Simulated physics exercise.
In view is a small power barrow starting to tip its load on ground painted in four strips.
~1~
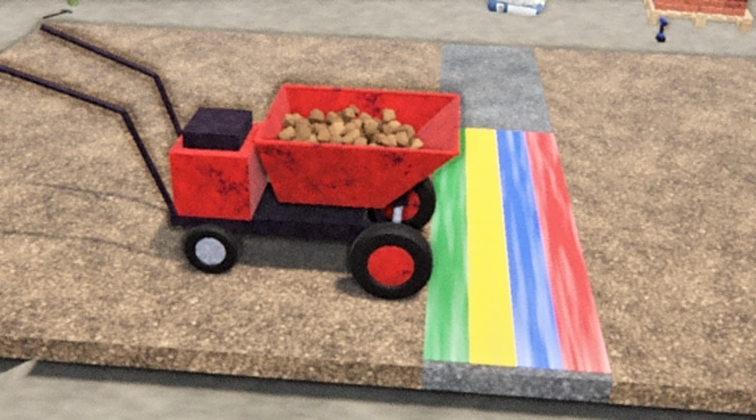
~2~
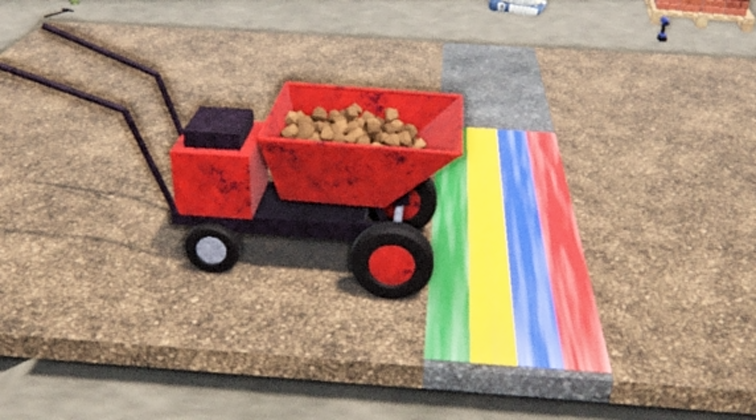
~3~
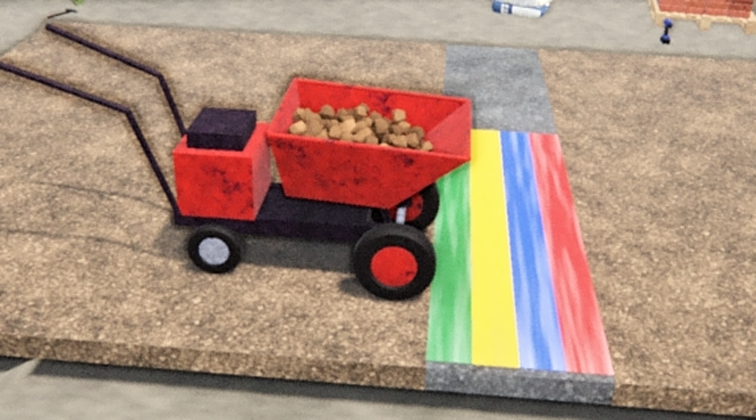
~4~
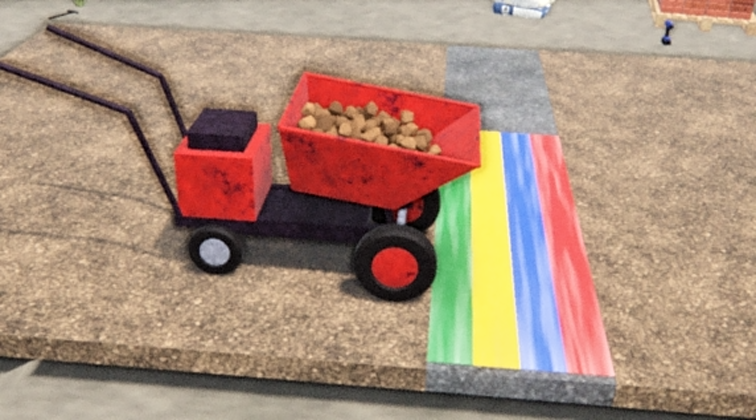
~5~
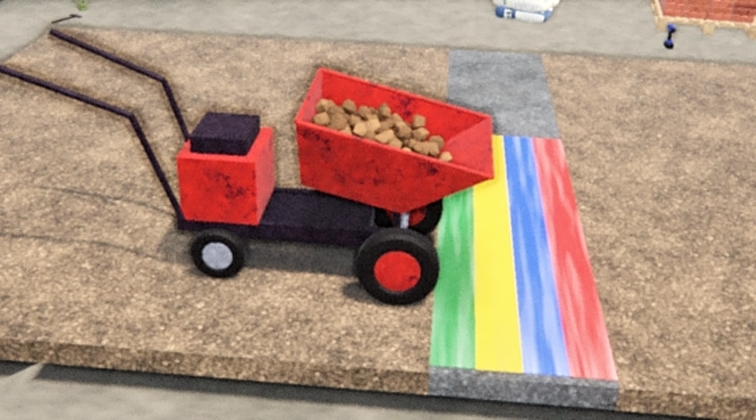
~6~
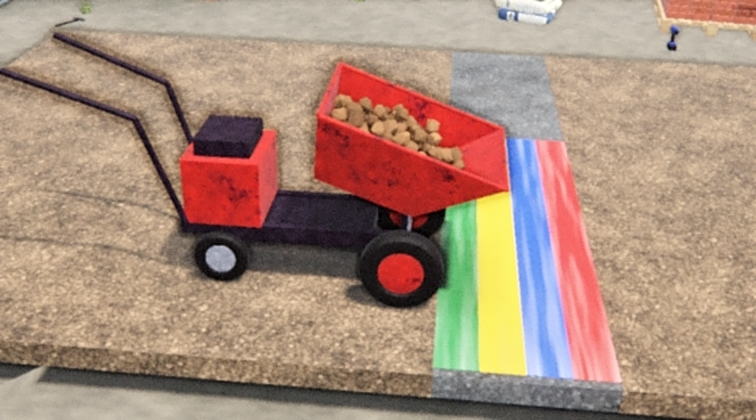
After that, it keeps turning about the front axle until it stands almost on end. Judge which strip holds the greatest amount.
Greatest amount: The red strip.
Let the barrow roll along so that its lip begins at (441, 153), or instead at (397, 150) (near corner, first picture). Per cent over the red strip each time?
About 30 per cent, then about 20 per cent.
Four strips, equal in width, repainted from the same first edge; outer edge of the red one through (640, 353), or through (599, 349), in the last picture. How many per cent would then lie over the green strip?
The first gives around 0 %, the second around 0 %.
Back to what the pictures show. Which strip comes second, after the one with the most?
Following the top strip comes blue.
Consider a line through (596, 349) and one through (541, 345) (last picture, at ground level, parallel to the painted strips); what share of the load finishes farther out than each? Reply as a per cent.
Respectively 40 and 80 %.
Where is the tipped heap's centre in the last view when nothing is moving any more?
The centre comes to rest close to (582, 280).
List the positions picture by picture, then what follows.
In the first picture, lip of the skip at (457, 154), level; top of the load at (329, 139), clay clods; green strip at (448, 326); yellow strip at (492, 329); blue strip at (536, 332); red strip at (580, 336).
In the second picture, lip of the skip at (460, 154), level; top of the load at (331, 137).
In the third picture, lip of the skip at (469, 159), tipped barely; top of the load at (339, 136).
In the fourth picture, lip of the skip at (479, 166), tipped a little; top of the load at (341, 122).
In the fifth picture, lip of the skip at (492, 178), tipped a little; top of the load at (345, 131).
In the sixth picture, lip of the skip at (507, 190), tipped clearly; top of the load at (361, 129); green strip at (457, 334); yellow strip at (501, 338); blue strip at (546, 341); red strip at (591, 345).
Soon after the last picture, skip tipped steeply; all in the skip.
A little later, skip tipped steeply; most in the skip; a small part over the blue strip; about a quarter over the red strip; a stray few off the paint.
Later still, skip tipped right over; about a quarter in the skip; about a quarter over the blue strip; about a third over the red strip; about a quarter off the paint.
At rest, skip tipped right over; about a quarter in the skip; none over the green strip; a stray few over the yellow strip; about a quarter over the blue strip; about a third over the red strip; about a quarter off the paint.
